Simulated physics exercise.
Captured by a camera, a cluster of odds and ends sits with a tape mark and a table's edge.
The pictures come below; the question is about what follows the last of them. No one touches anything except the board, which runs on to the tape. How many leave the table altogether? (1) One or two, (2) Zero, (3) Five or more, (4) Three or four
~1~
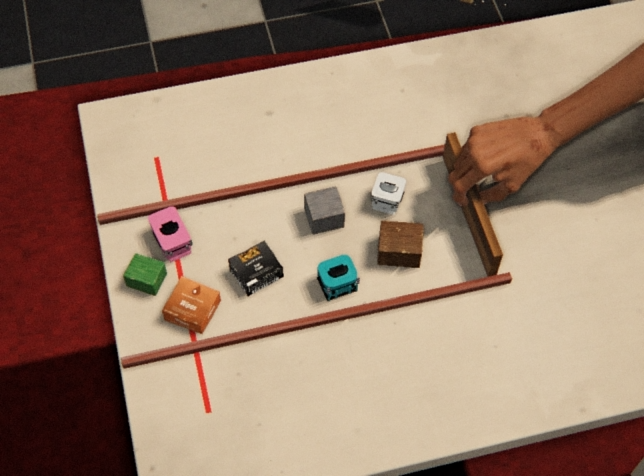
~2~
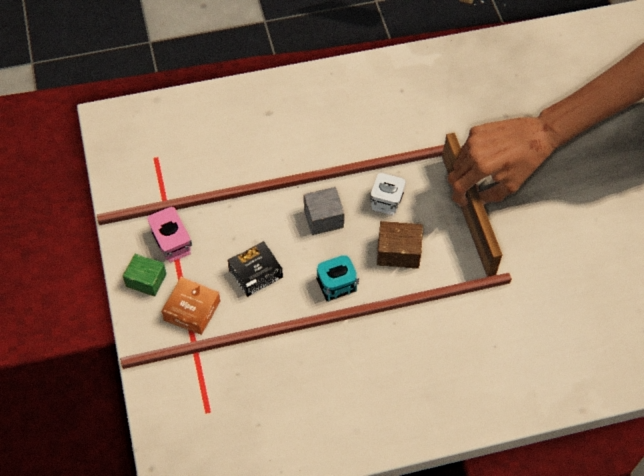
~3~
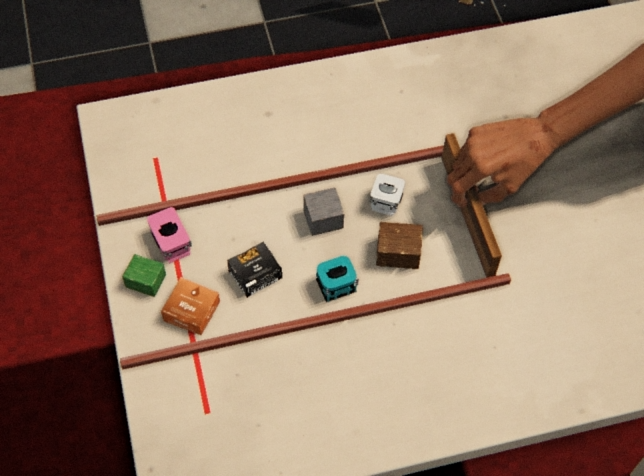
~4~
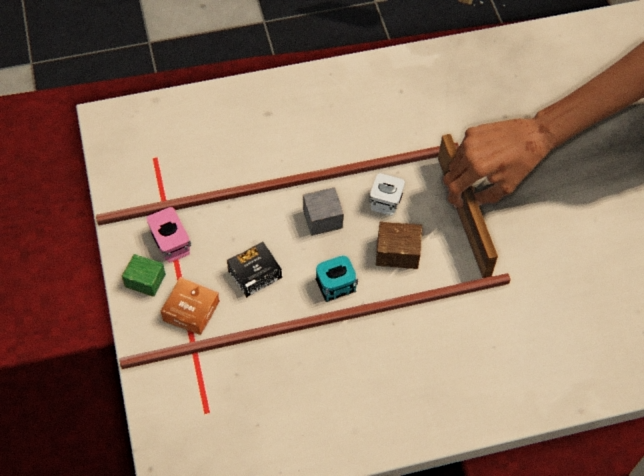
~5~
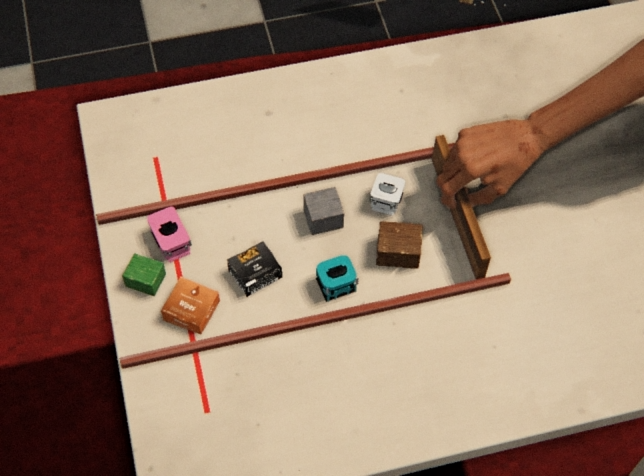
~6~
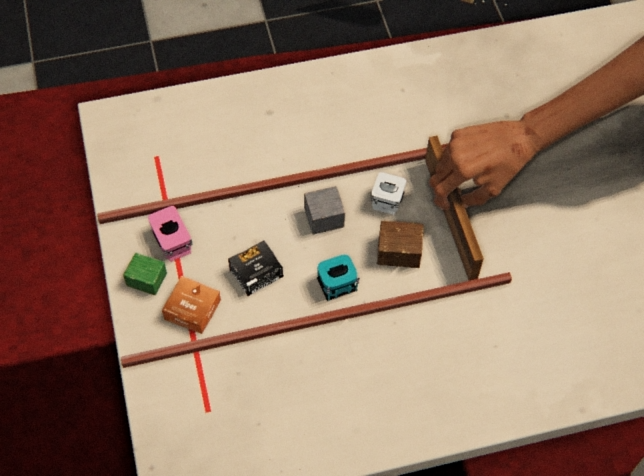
4.
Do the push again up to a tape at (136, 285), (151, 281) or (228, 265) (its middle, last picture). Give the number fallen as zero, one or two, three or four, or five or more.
Taking the tapes one after another, the count is more than four, then five or more, then not one.
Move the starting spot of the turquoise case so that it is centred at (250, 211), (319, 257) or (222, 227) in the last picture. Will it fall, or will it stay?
In the given order it drops away, stays in place and drops away.
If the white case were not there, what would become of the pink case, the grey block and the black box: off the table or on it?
I'd say the pink case stays up, the grey block stays up, and the black box stays up.
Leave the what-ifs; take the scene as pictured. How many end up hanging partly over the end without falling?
The total here is 2.
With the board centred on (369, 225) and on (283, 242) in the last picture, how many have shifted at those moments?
It comes to 4 for the first spot, 6 for the other.
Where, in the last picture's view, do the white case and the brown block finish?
Result: One about (161, 248), other about (164, 301).
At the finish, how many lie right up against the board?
Total: 2.
A little later, none off yet; green block at rest near (145, 274); pink case at rest near (171, 234); orange box at rest near (192, 305).
Next, none off yet; green block at rest near (145, 274); pink case at rest near (171, 234); orange box shifted a little near (167, 313).
When it is over, the number that fall off is three or four; down, orange box, pink case and green block.
